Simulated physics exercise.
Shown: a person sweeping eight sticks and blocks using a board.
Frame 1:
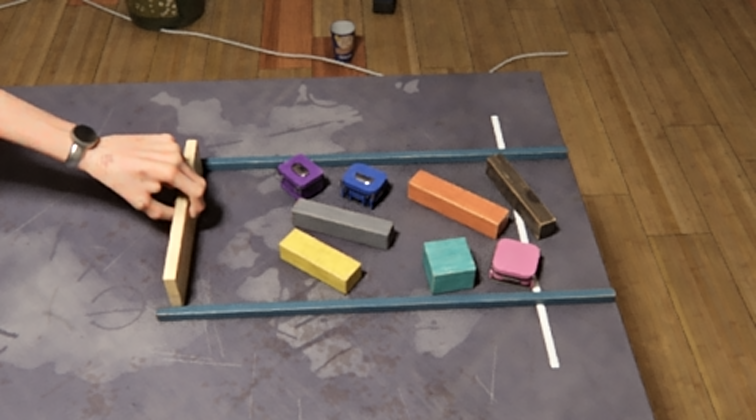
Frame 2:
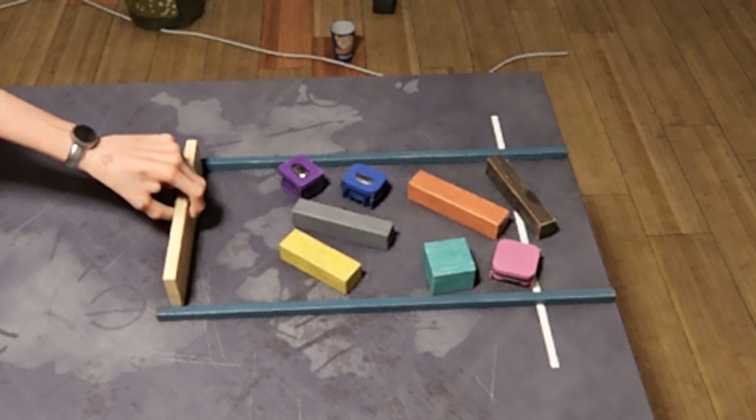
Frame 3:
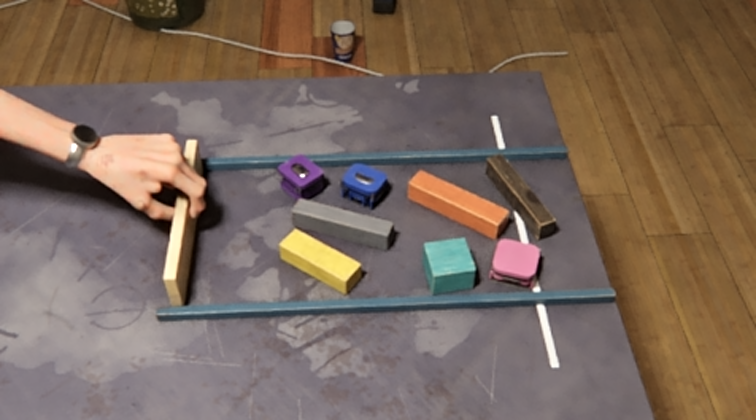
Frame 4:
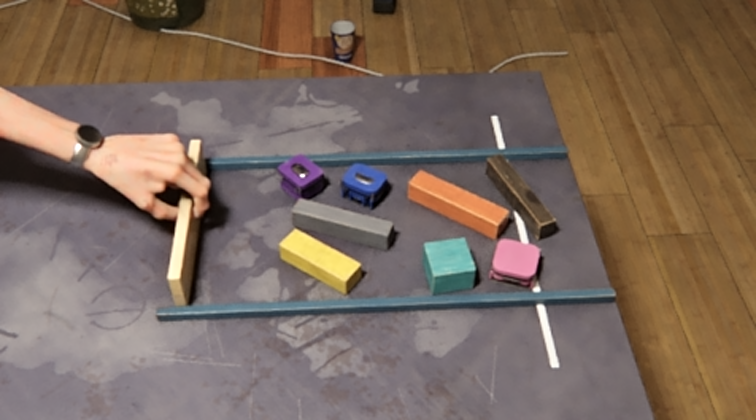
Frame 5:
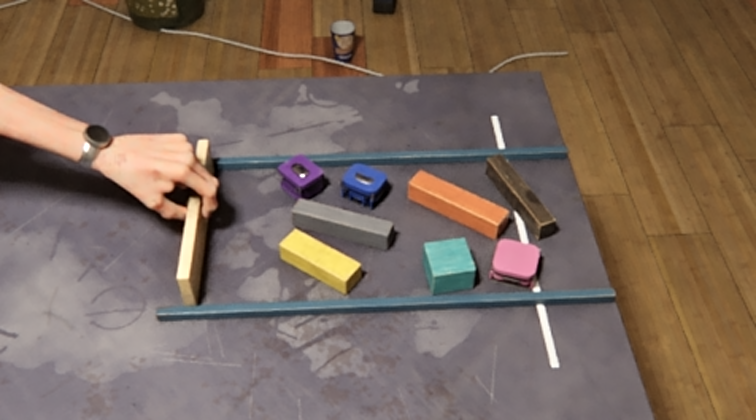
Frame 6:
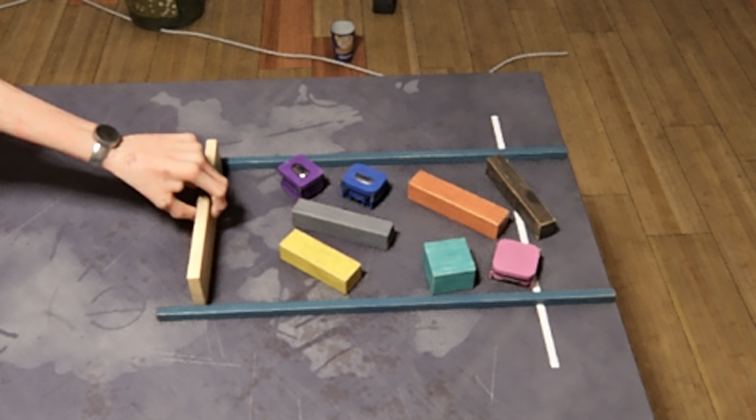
Wooden board held by a hand sliding slightly right between two blue rails, with colourful blocks and cases lying still ahead.
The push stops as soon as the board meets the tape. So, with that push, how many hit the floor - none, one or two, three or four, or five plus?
I'd say three or four.
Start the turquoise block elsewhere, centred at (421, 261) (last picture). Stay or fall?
If so, it stays where it is.
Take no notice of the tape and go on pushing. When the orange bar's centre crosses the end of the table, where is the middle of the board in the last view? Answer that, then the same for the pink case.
The middle is at (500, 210) when it's the orange bar, and at (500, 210) when it's the pink case.
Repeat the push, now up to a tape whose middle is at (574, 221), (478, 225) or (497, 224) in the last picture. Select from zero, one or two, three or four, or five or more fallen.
The counts for the three tapes are five or over, none at all and one or two.
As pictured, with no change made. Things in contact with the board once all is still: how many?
3 are in contact with it.
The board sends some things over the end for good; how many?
Count of fallen: 3.
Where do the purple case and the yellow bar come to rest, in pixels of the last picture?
In the last picture the purple case sits around (526, 175) and the yellow bar around (544, 258).
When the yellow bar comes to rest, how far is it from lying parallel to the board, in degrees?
Roughly 0° out of line.
Soon after, none off yet; black bar at rest near (519, 196); pink case at rest near (515, 265); orange bar moving near (462, 204).
In the end, the number that fall off is three or four; gone, orange bar, pink case and black bar.
